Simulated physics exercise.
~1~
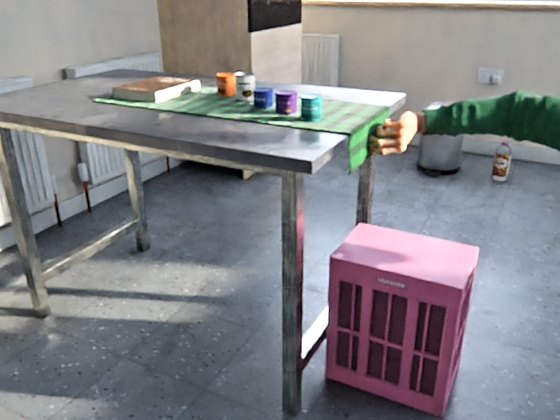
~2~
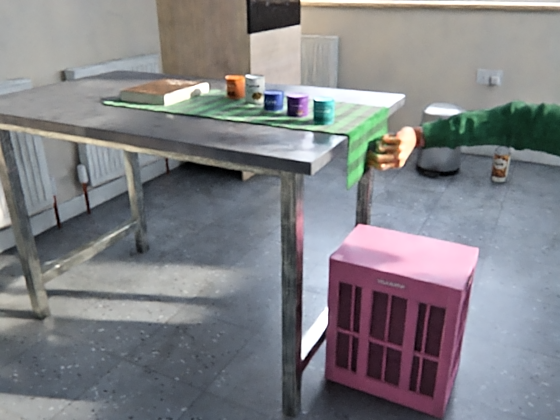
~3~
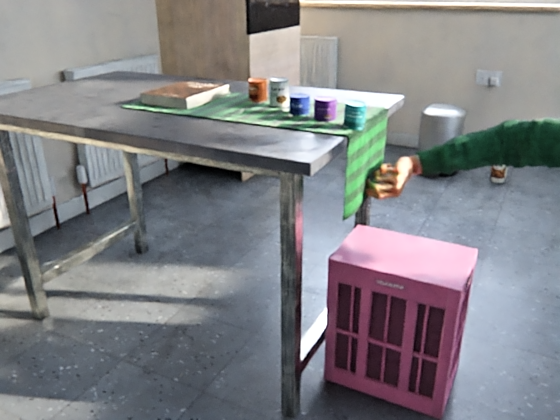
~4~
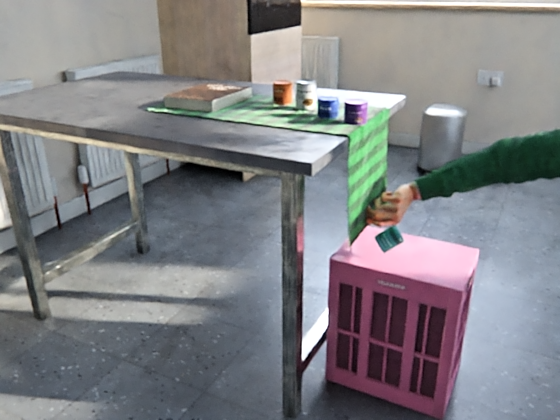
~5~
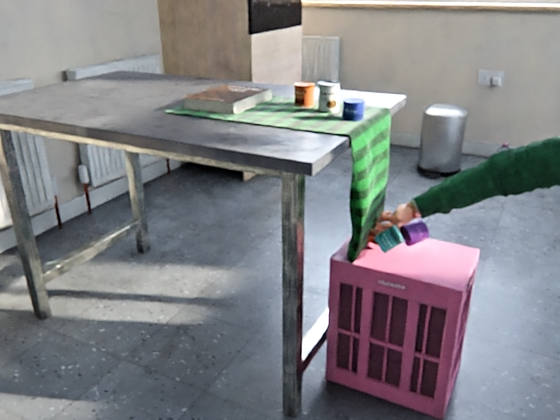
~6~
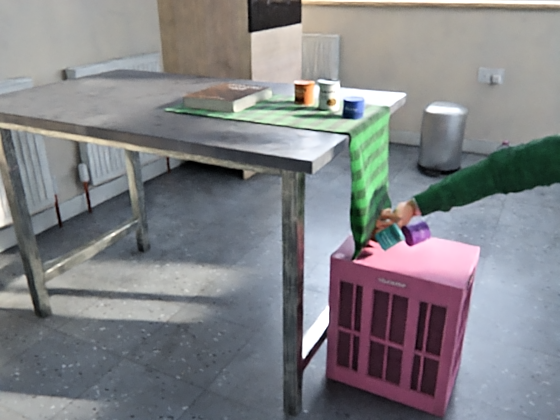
A green-sleeved arm pulls a green cloth down toward a pink crate, and two pots leave the table.
